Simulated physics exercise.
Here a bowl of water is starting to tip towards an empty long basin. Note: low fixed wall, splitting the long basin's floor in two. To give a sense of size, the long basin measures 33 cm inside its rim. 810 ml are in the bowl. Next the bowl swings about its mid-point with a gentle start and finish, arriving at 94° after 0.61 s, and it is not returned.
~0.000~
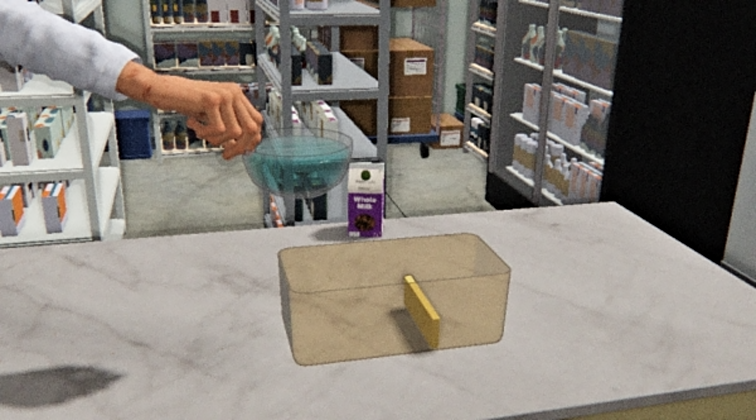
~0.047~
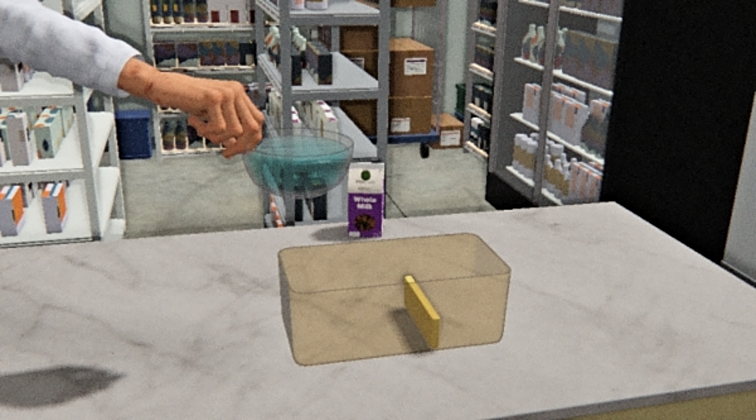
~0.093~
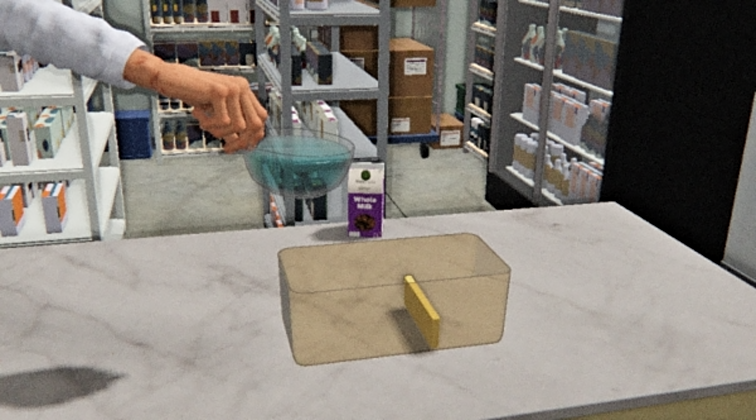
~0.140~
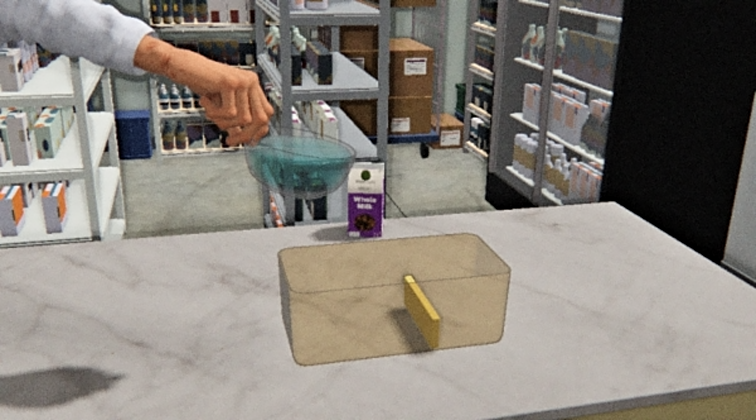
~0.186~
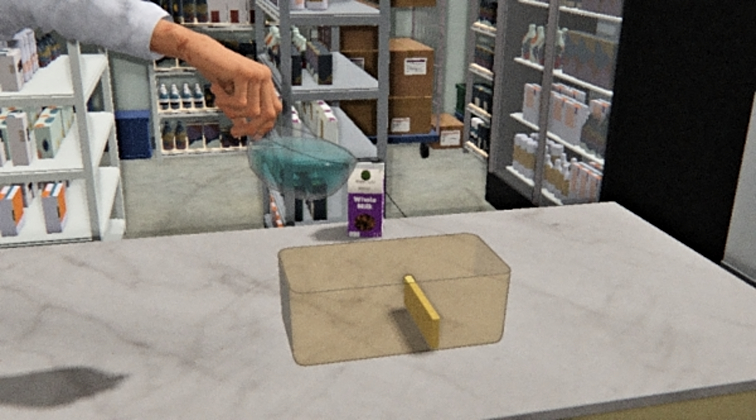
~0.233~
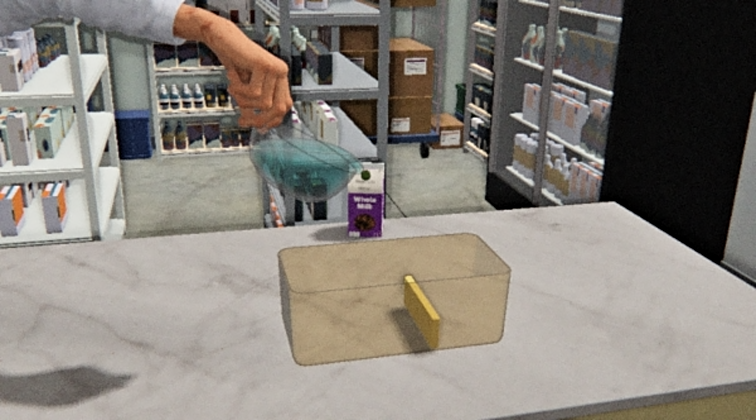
The video shows a hand holding a clear bowl of blue-green water above a marble counter, gradually tilting it to the right over a long, see-through amber basin with a low yellow wall inside, near a milk carton.
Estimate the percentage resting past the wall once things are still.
I would say roughly 5 percent.
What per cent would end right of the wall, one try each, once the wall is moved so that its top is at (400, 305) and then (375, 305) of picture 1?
I'd put it at about 35 per cent for the first and about 70 per cent for the second.
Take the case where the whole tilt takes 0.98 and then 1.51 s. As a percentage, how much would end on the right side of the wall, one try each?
5 in a hundred, followed by 5 in a hundred.
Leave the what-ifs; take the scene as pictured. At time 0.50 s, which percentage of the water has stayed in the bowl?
Still held: Roughly 20 % of the total.
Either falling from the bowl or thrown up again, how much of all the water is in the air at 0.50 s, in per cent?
50 %.
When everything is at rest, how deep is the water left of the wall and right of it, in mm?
Final reading - left some 24 mm, right some 2 mm.
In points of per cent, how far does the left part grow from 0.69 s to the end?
That works out to roughly 5 per cent of the whole.
After 0.50 s the tilt is 86° and 20 per cent is still to pour, 29 is left of the wall and 0 right of it.
After 0.69 s the tilt is 94° and 3 per cent is still to pour, 87 is left of the wall and 1 right of it.
After 0.89 s the tilt is 94° and 0 per cent is still to pour, 92 is left of the wall and 5 right of it.
After 1.11 s the tilt is 94° and 0 per cent is still to pour, 92 is left of the wall and 5 right of it.
In the end 92 per cent lies left of the wall, 5 right of it and 2 outside.
